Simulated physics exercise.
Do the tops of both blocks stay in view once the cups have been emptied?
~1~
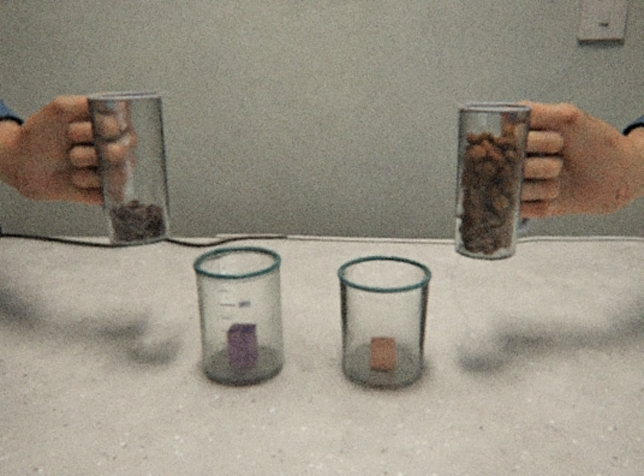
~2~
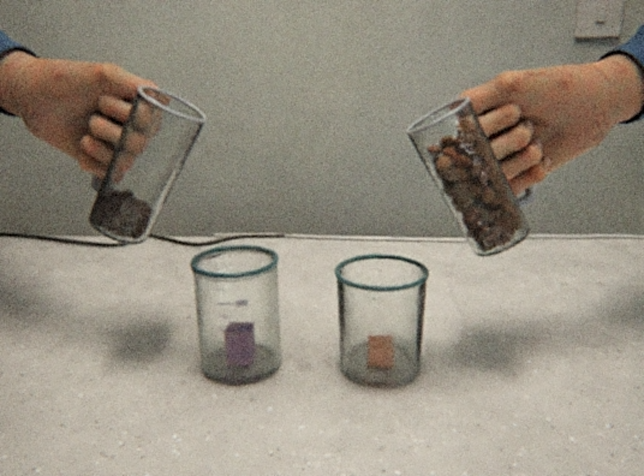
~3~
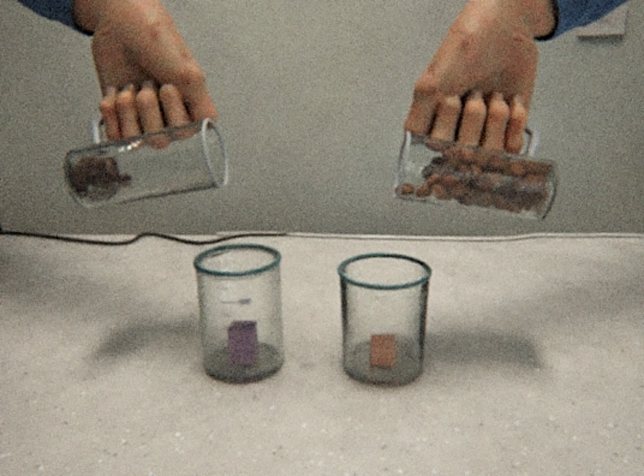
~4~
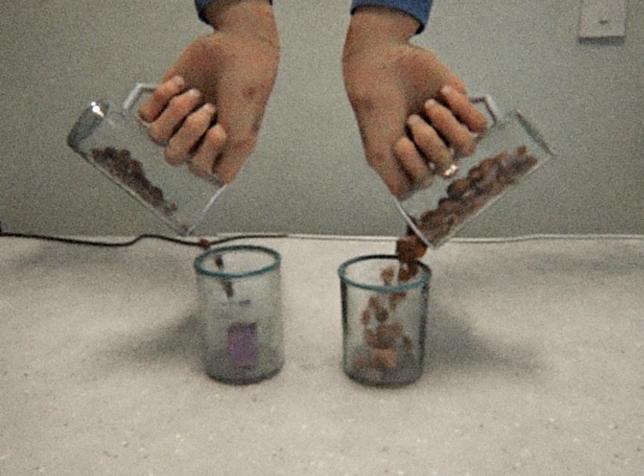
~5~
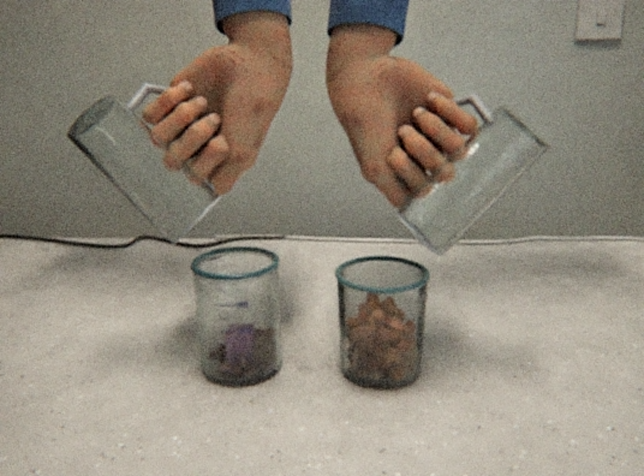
No, only one does. The purple block on the left still sticks up above its pile, but the orange block on the right is completely covered.
